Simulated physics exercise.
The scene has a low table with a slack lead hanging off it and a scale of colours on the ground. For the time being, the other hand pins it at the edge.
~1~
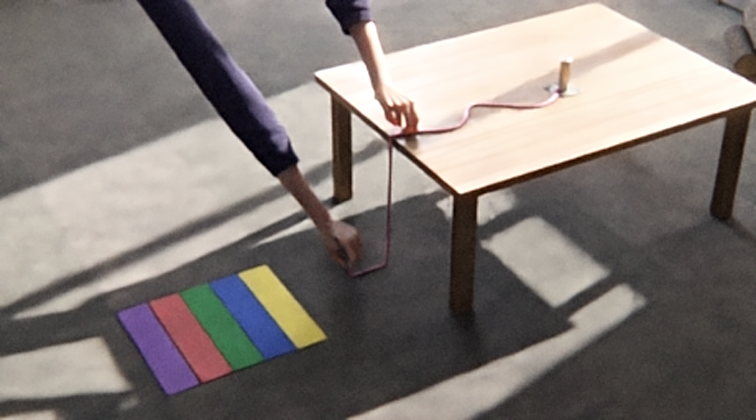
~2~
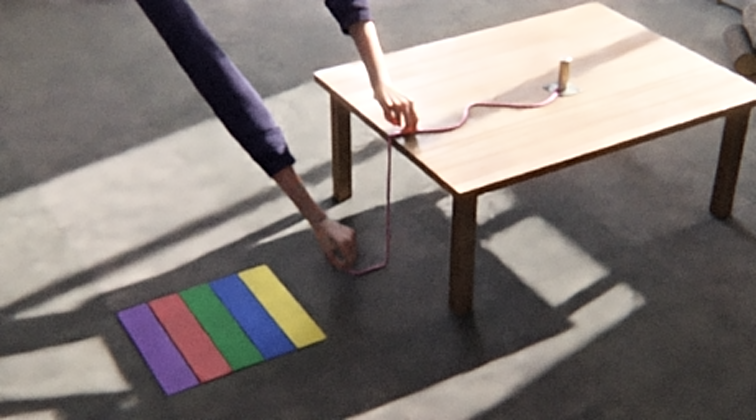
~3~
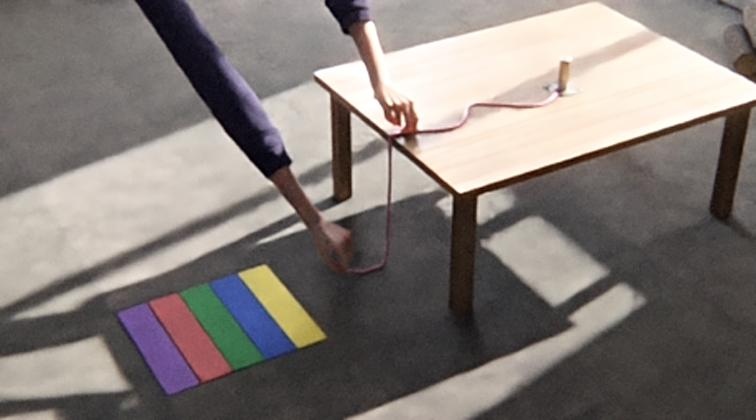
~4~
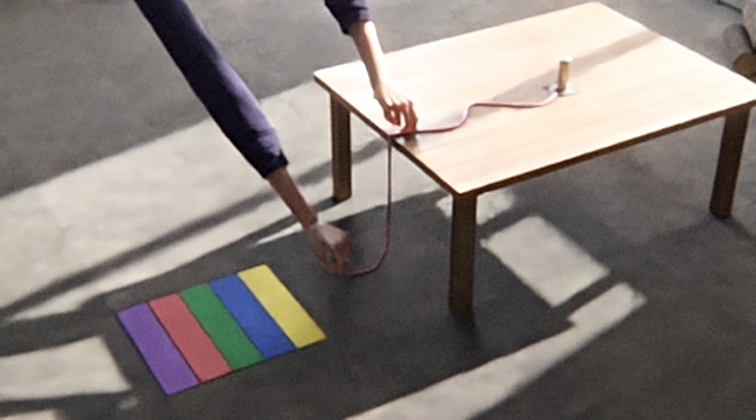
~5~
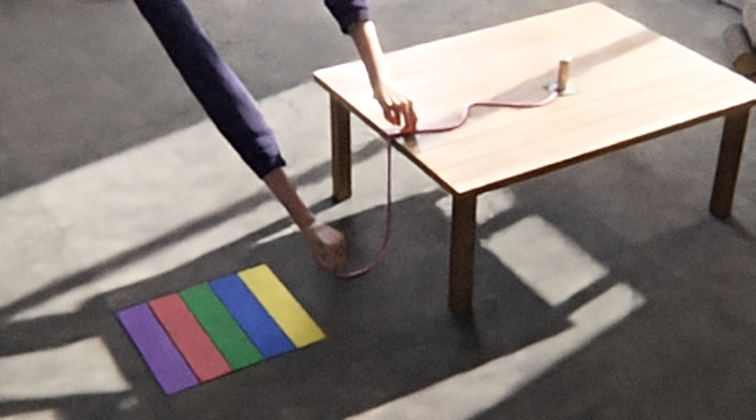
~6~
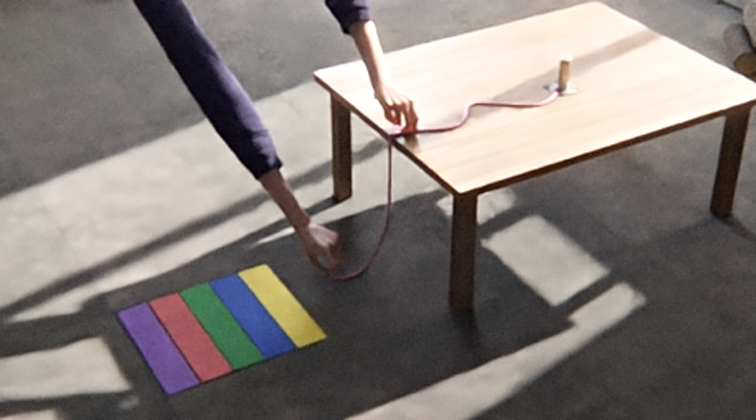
A hand slowly draws the hanging cord's lower end slightly left while another pins it at the table's edge.
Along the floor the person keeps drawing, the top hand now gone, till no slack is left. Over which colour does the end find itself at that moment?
I would say over green.
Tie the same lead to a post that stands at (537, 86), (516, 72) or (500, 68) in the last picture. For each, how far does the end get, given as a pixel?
In that order: (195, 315), (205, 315) and (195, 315).
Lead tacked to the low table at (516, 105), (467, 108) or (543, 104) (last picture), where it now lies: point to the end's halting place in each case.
(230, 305), (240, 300) and (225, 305).
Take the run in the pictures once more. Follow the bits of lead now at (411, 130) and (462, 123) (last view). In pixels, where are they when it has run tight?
First: (383, 147). Second: (430, 125).
Soon after, end near (269, 293); over yellow.
Then, end near (237, 303); over blue.
At full stretch, end near (218, 310); over green. It gets as far as the green strip.
